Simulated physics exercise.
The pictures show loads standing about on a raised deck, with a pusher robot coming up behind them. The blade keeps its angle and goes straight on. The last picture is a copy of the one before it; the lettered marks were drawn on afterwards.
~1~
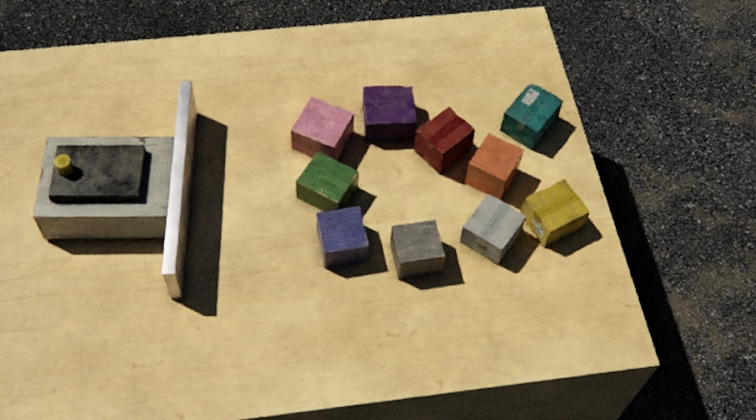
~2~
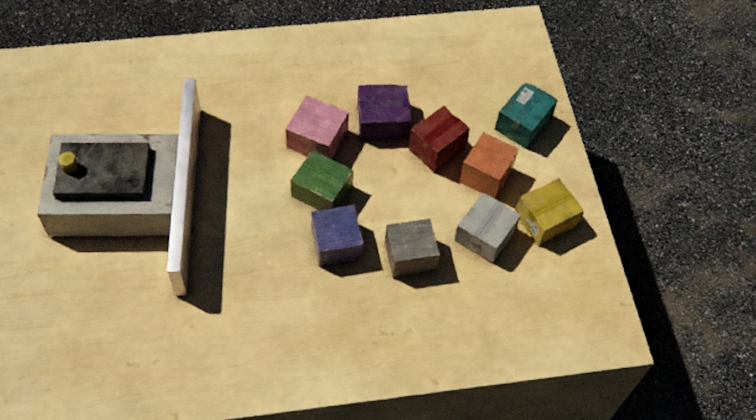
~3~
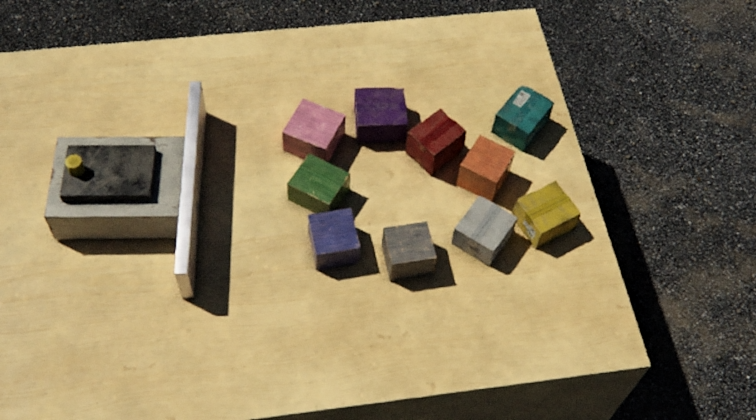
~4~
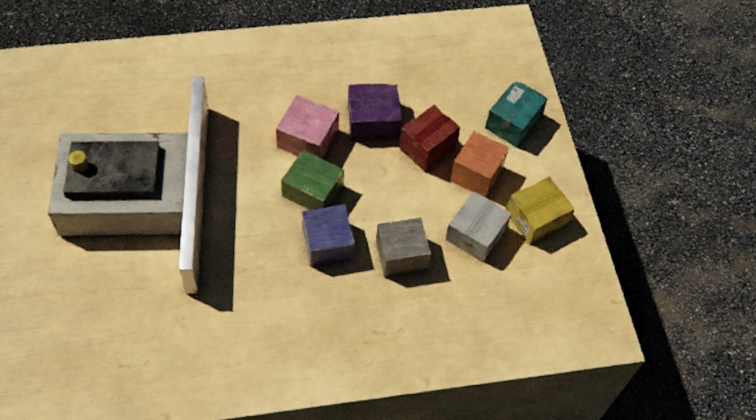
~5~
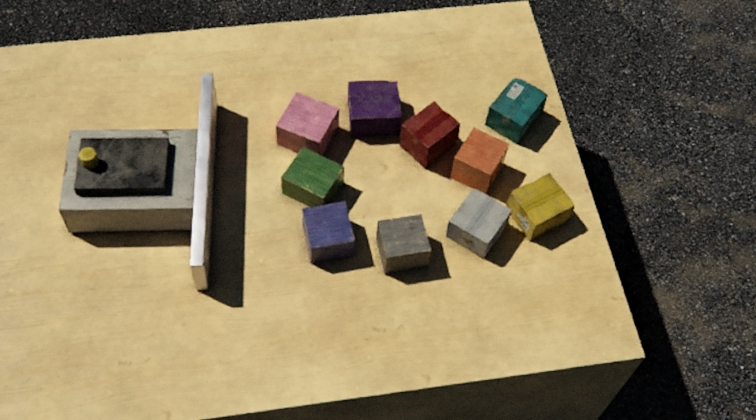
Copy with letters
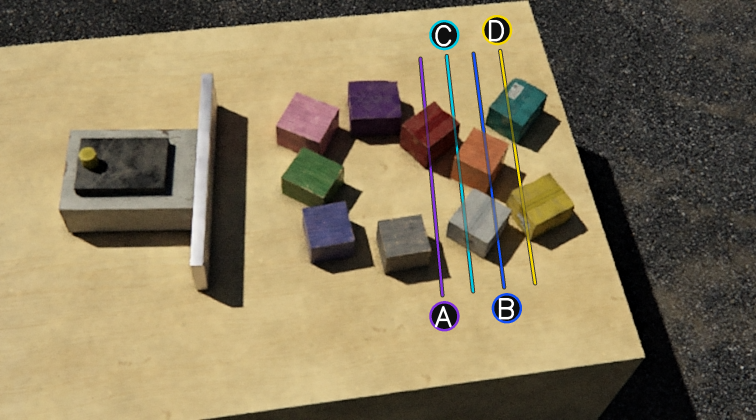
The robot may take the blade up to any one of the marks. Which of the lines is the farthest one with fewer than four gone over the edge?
As far as mark B.
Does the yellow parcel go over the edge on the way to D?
Yes.
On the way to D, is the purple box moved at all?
By then, yes.
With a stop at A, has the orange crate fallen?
No.
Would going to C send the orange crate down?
No.
On the marked copy, A at (431, 168); B at (488, 162); C at (459, 165); D at (516, 159).
Following B. Soon after the start, robot (237, 153); purple box (386, 108); pink crate (338, 123).
Later, robot (344, 142); yellow parcel (567, 196); turquoise parcel (529, 111).
In the end, robot (422, 134); turquoise parcel over the edge; yellow parcel over the edge; two fallen.
As for the rest, A is within the limit but short; C is within the limit but short; D drops five.
